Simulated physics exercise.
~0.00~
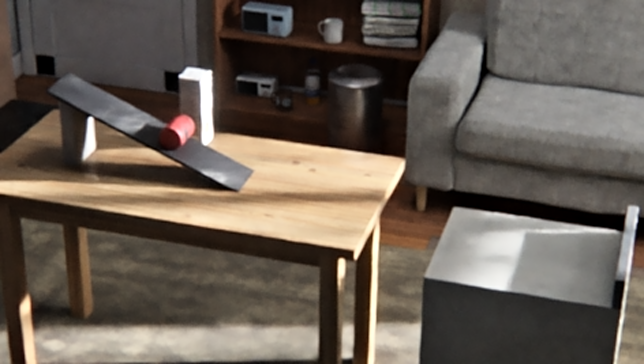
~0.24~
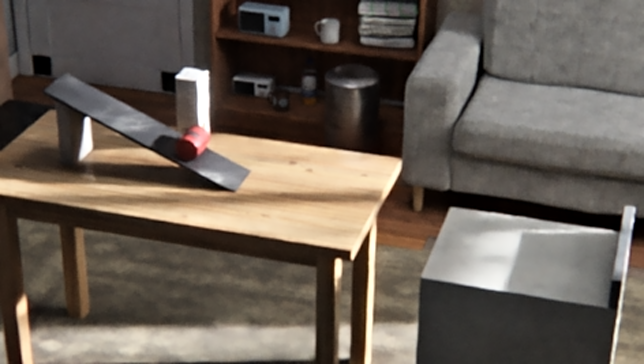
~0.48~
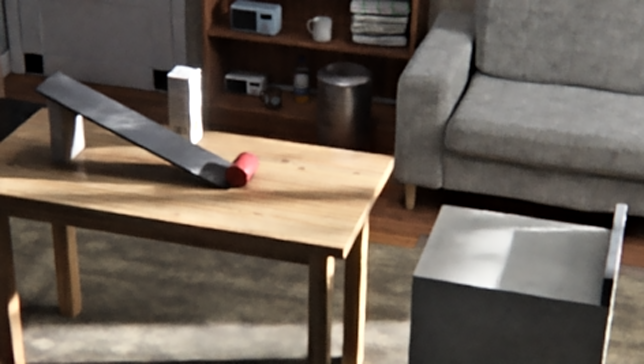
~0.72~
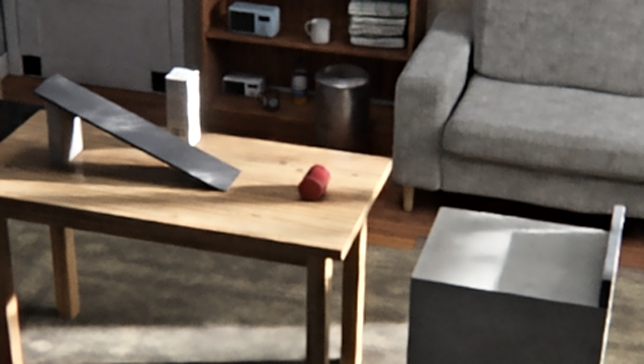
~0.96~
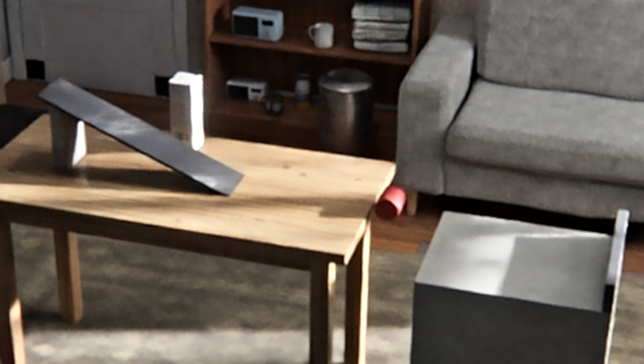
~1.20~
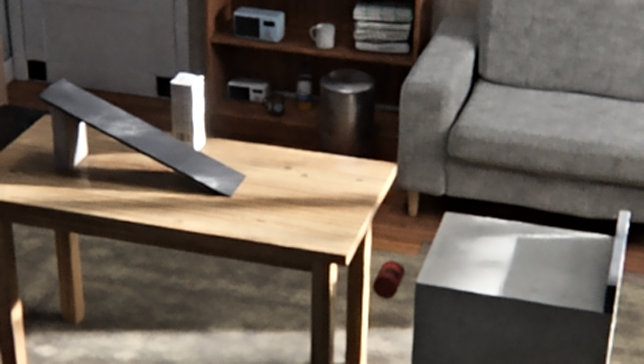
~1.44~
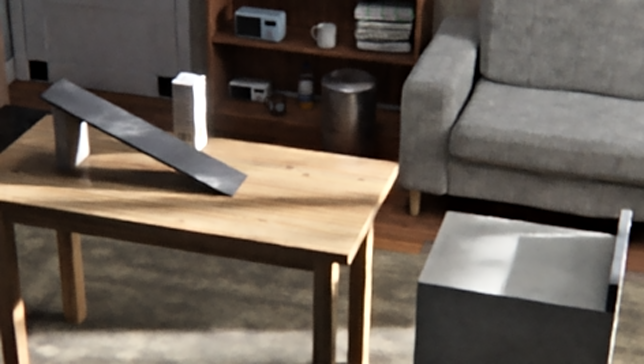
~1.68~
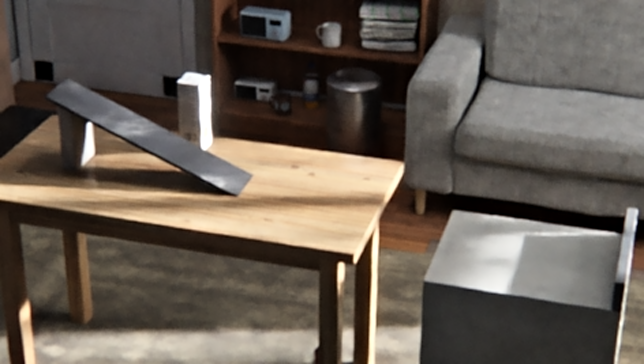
A red jar rolls down a ramp and off the table, dropping into the gap.
